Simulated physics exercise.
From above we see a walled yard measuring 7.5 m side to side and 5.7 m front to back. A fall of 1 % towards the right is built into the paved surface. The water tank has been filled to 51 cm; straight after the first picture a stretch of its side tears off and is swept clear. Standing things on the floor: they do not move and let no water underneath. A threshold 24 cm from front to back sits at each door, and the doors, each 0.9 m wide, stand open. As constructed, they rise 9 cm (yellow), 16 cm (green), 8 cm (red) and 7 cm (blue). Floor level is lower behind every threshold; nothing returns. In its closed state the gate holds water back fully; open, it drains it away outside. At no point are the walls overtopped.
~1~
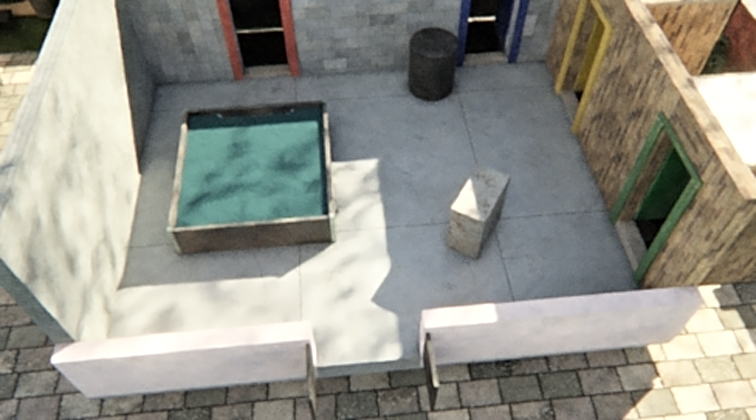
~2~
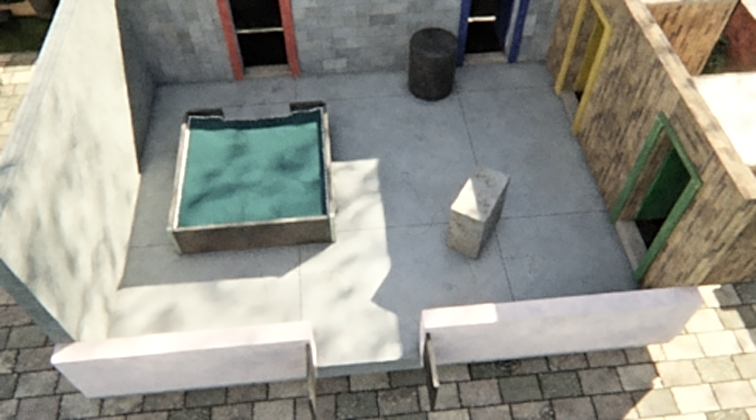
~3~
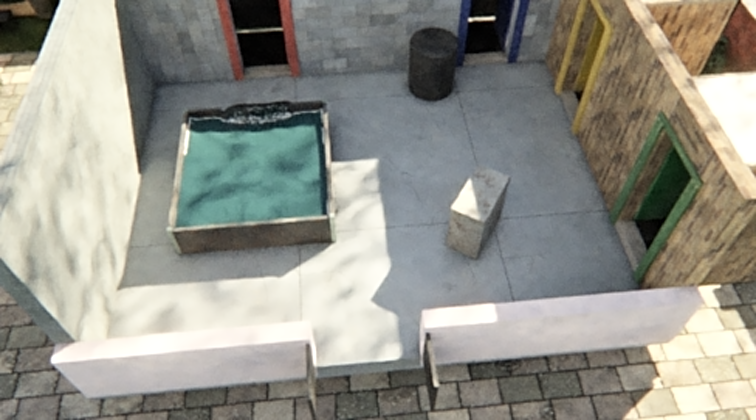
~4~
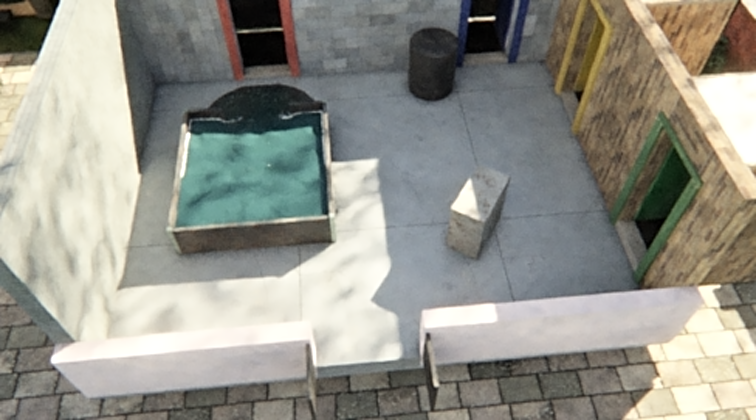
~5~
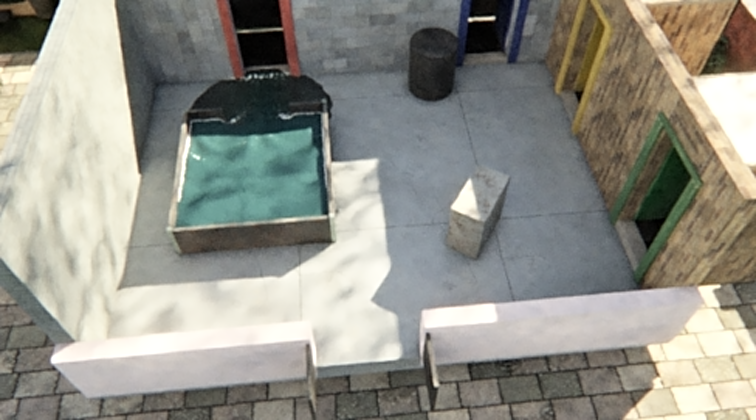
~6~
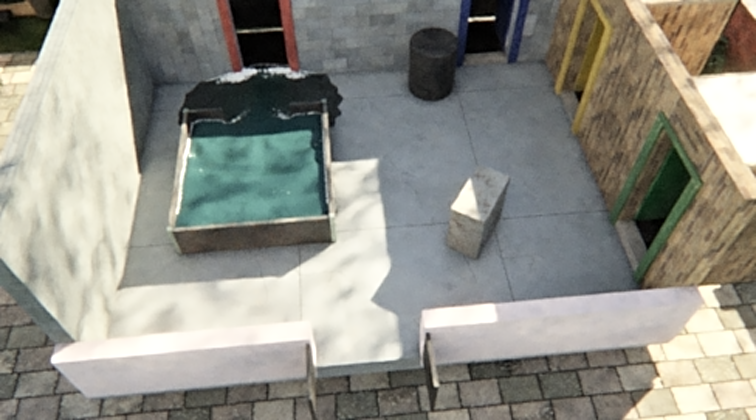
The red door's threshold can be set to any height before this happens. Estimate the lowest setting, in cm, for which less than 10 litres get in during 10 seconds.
Around 33 cm.
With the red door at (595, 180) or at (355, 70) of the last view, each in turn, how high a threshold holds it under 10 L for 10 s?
About 6.0 cm for the first and 10.5 cm for the second.
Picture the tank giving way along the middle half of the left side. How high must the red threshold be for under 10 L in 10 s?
I'd say close to 7.0 cm.
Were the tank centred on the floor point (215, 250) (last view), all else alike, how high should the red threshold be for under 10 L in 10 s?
That setup calls for roughly 22 cm.
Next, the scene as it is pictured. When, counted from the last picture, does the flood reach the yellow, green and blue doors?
Yellow 3.2 s, green 5.5 s, blue 1.6 s.
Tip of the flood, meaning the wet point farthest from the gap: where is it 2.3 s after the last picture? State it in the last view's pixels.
I'd put the front's tip around (541, 64).
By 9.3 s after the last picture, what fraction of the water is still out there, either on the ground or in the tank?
Around 74 per cent of the water.
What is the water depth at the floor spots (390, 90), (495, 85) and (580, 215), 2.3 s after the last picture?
Depths in order: 7 / 1 / 0 cm.
Then, 0.7 s after the last picture water covers 10 % of the floor, deepest (32 cm) near (243, 82); 23 cm at the red door, 118 litres in over its 8 cm threshold.
Then, 2.3 s after the last picture water covers 25 % of the floor, deepest (26 cm) near (166, 87); 26 cm at the red door, 388 litres in over its 8 cm threshold.
Then, 9.3 s after the last picture water covers 90 % of the floor, deepest (12 cm) near (405, 78); 11 cm at the red door, 675 litres in over its 8 cm threshold.
At the red door as built, the water peaked near 31 cm, 1.5 s after the last picture.
With a threshold of 27 cm, 60 litres would have come in within the 10 s; with 36.5 cm, 1 litre. So under 10 litres takes about 33 cm.
